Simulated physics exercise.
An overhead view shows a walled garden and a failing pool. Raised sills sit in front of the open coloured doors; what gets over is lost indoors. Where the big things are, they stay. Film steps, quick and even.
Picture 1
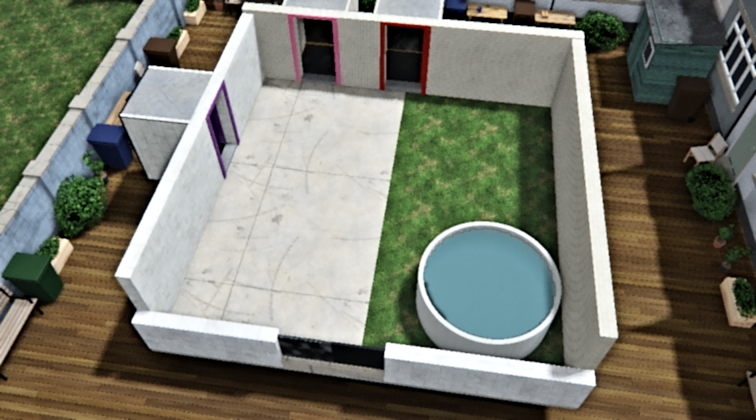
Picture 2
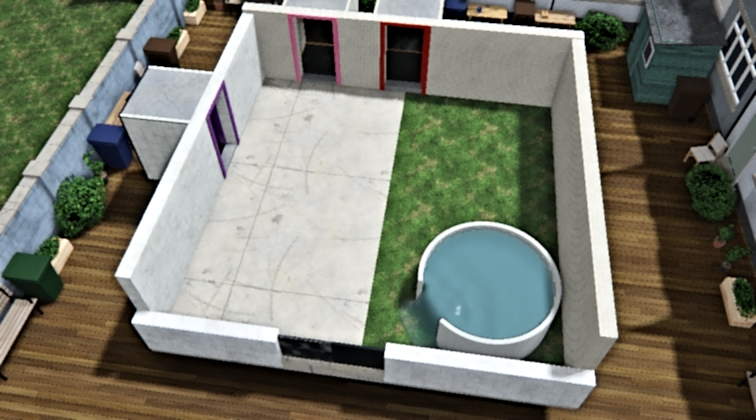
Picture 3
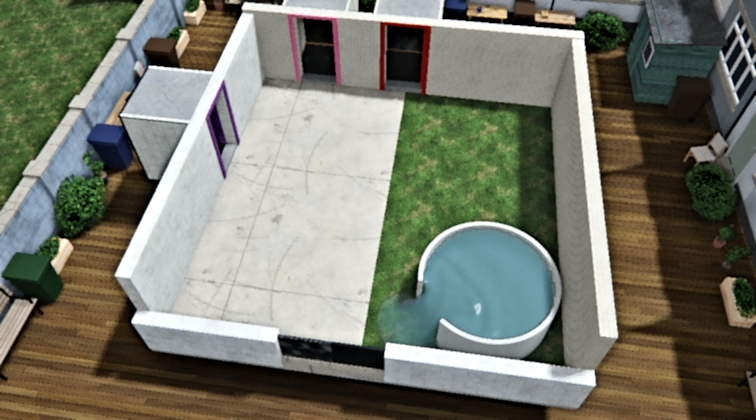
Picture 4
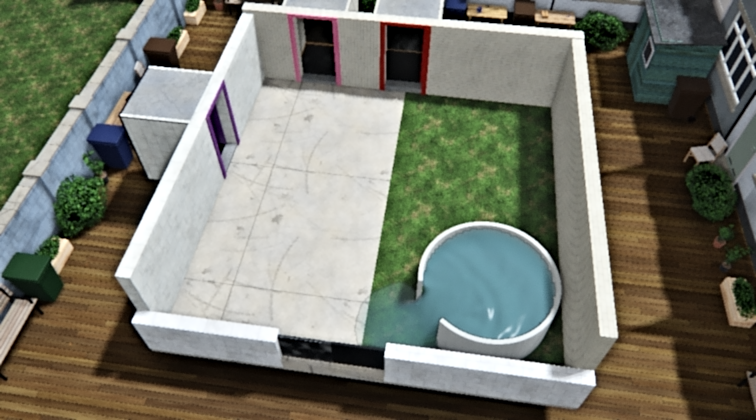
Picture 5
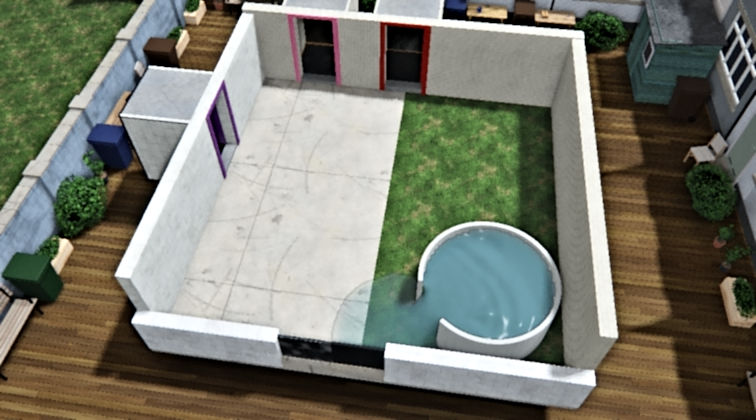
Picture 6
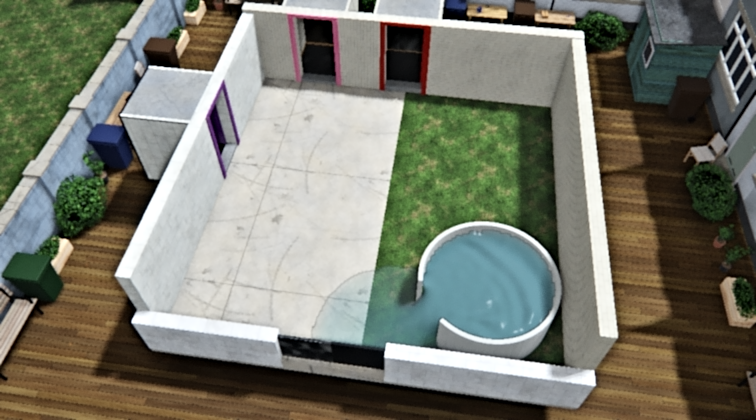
A walled yard, half pale cracked paving and half grass, is seen from high above, with wooden decking around it. Pink- and red-framed doorways stand in the back wall, a purple one at left, a dark opening in front, and a round white pool at lower right. The pool's left side opens and blue water pours out leftward, spreading over the grass onto the paving, while the camera stays still.
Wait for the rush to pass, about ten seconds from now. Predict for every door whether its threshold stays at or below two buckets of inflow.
Outcome: The purple door keeps it to two buckets. The pink door lets in beyond two buckets. The red door keeps it to two buckets.
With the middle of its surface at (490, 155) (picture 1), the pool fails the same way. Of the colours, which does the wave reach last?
Door noted: The one in red.
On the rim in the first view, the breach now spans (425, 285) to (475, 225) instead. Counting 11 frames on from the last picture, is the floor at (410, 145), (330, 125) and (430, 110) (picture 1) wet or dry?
Taking the three spots as listed, they end up inundated, inundated and spared.
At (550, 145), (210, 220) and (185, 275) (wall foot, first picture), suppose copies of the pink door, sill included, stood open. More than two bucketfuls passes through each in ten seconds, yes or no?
Door by door: Stays short, gets past, gets past.
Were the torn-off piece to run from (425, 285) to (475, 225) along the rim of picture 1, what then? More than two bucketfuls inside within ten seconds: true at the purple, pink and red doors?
Result: Purple goes past the limit; pink goes past the limit; red remains beneath it.
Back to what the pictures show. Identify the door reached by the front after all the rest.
That's the red one.
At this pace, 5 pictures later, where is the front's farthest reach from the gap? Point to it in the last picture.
I reckon the front has reached (164, 330) by then.
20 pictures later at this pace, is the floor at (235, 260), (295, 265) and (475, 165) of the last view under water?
Result, in order: Waterlogged / waterlogged / unflooded.
A moment on, water covers 15 % of the floor; the purple door not reached, the pink door not reached, the red door not reached.
Next, water covers 25 % of the floor; the purple door not reached, the pink door not reached, the red door not reached.
Then, water covers 40 % of the floor; the purple door wet at the sill, nothing in, the pink door not reached, the red door not reached.
Later, water covers 70 % of the floor; the purple door under two buckets in, the pink door over two buckets in, the red door wet at the sill, nothing in.
In the end, water covers 100 % of the floor; the purple door under two buckets in, the pink door far over two buckets in, the red door wet at the sill, nothing in.
